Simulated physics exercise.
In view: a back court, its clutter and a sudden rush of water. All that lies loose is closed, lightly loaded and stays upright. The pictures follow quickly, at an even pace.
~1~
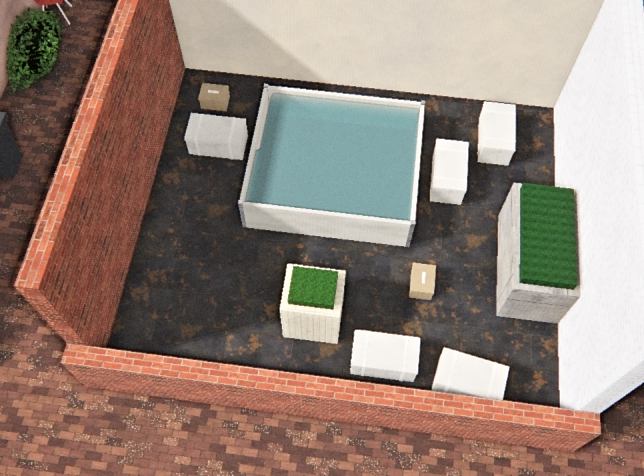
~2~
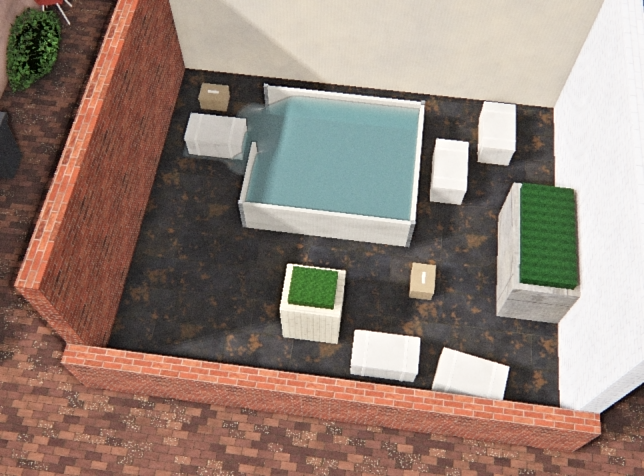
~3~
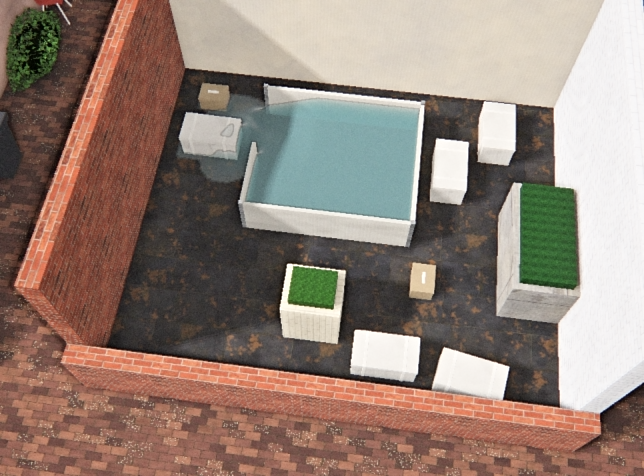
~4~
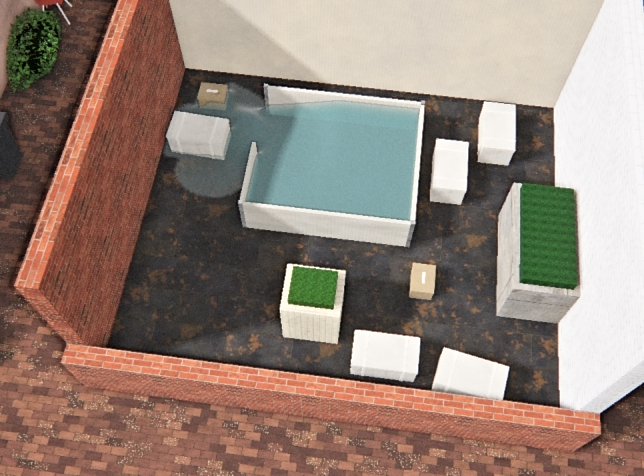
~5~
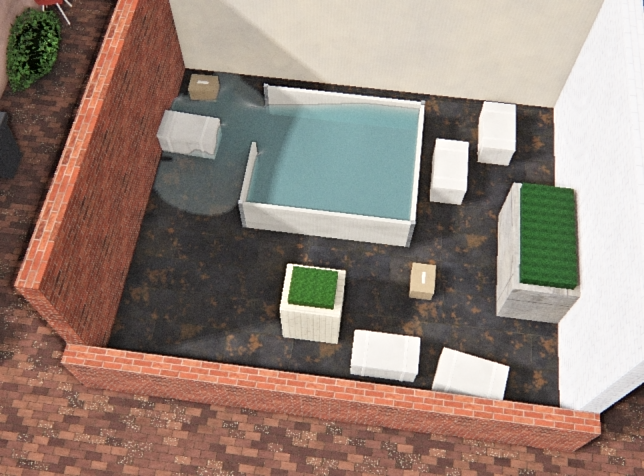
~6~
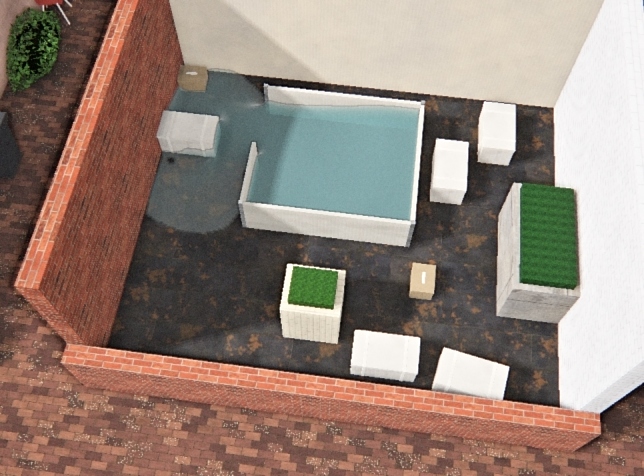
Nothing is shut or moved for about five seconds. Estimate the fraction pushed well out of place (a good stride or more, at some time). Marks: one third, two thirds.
It is not even a third.
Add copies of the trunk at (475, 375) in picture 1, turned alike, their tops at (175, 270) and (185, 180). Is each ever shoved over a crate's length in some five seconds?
One after the other: Moved that far, yes.
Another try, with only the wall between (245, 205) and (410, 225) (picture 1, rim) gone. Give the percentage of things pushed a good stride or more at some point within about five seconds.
Near 40 in a hundred.
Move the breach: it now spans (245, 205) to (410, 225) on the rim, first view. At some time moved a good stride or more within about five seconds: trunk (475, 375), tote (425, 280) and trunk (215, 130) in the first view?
As listed: Swept aside, that far or more, that far or more.
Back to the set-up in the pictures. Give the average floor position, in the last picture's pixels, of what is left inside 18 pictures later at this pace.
Around (383, 243).
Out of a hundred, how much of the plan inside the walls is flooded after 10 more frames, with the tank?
Some 40 per cent.
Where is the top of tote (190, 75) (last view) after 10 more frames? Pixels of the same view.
Near (232, 86).
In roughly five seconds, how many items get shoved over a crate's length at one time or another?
2 of them.
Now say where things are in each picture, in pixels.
A tote at (214, 92) rests on the ground; a trunk at (215, 128) rests on the ground; 0 of 7 have shifted, in the first frame.
A tote at (214, 92), on the bottom; a trunk at (215, 128), on the bottom; 0 of 7 have shifted, in the second frame.
A tote at (214, 92), on the bottom; a trunk at (210, 128), on the bottom, close to its start; 1 of 7 have shifted, in the third frame.
A tote at (212, 91) rests on the ground; a trunk at (198, 127) rests on the ground, close to its start; 1 of 7 have shifted, in the fourth frame.
A tote at (203, 83) rests on the ground, close to its start; a trunk at (188, 127) rests on the ground, a stride from its start; 2 of 7 have shifted, in the fifth frame.
A tote at (192, 74), on the bottom, a stride from its start; a trunk at (188, 126) rests on the ground, a stride from its start; 2 of 7 have shifted, in the sixth frame.
A moment on, 1 of 7 are well off their spots; 1 afloat.
Next, 1 of 7 are well off their spots; 2 afloat.
Later, 2 of 7 are well off their spots; 1 afloat.
In the end, 2 of 7 are well off their spots, and 2 have been at some point; 2 afloat.
